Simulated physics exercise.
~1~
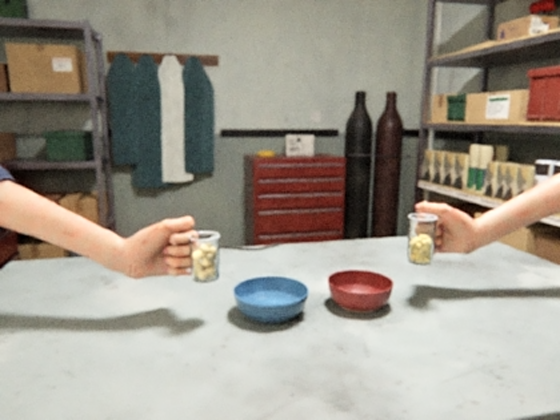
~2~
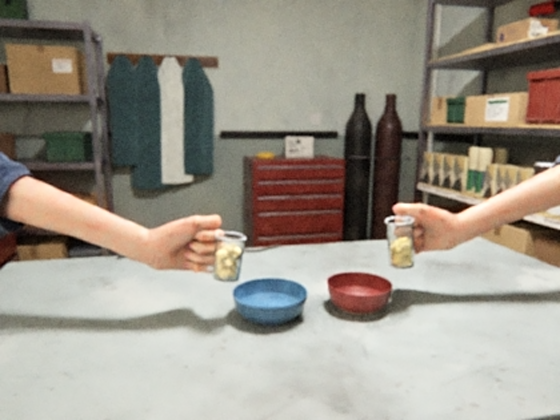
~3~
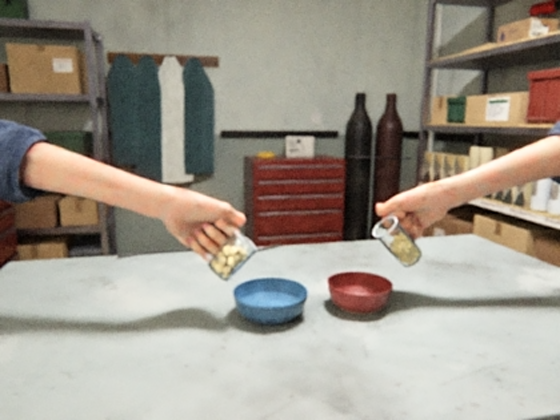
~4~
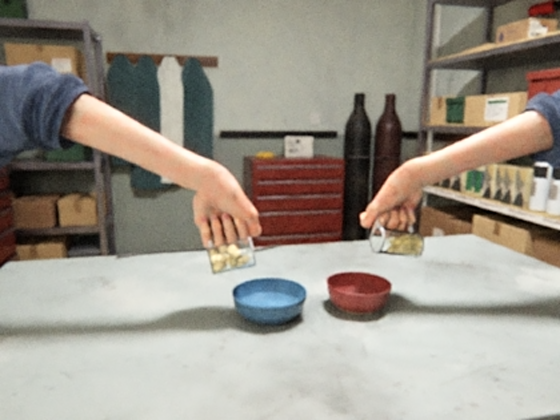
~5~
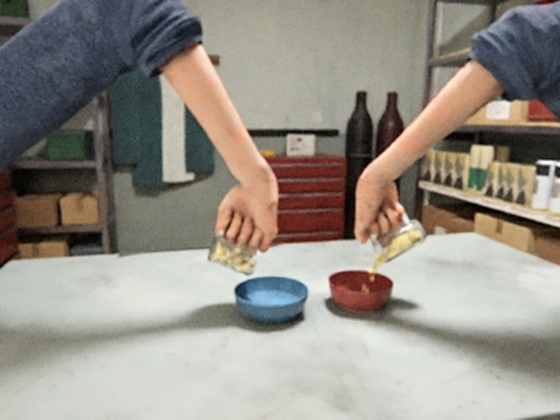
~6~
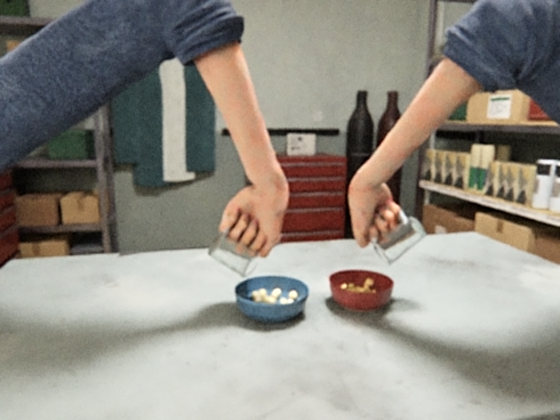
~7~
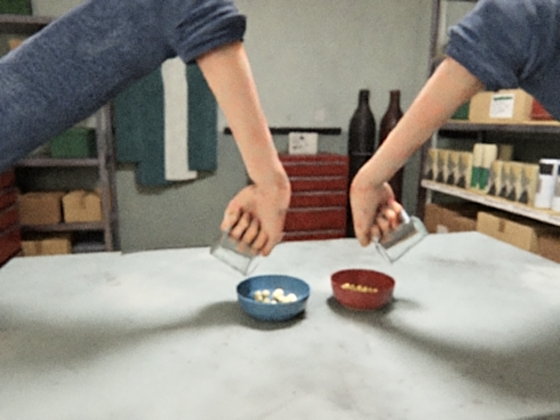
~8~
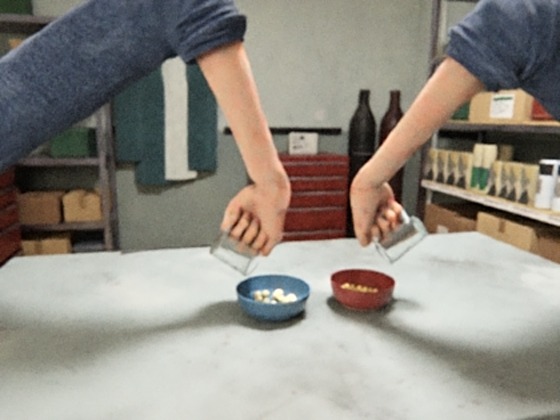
Two hands reached in from opposite sides holding small clear cups of yellowish bits, then tipped them over a blue bowl and a red bowl on a pale table. Everything landed inside the bowls, and the hands stayed there holding the emptied cups upturned.
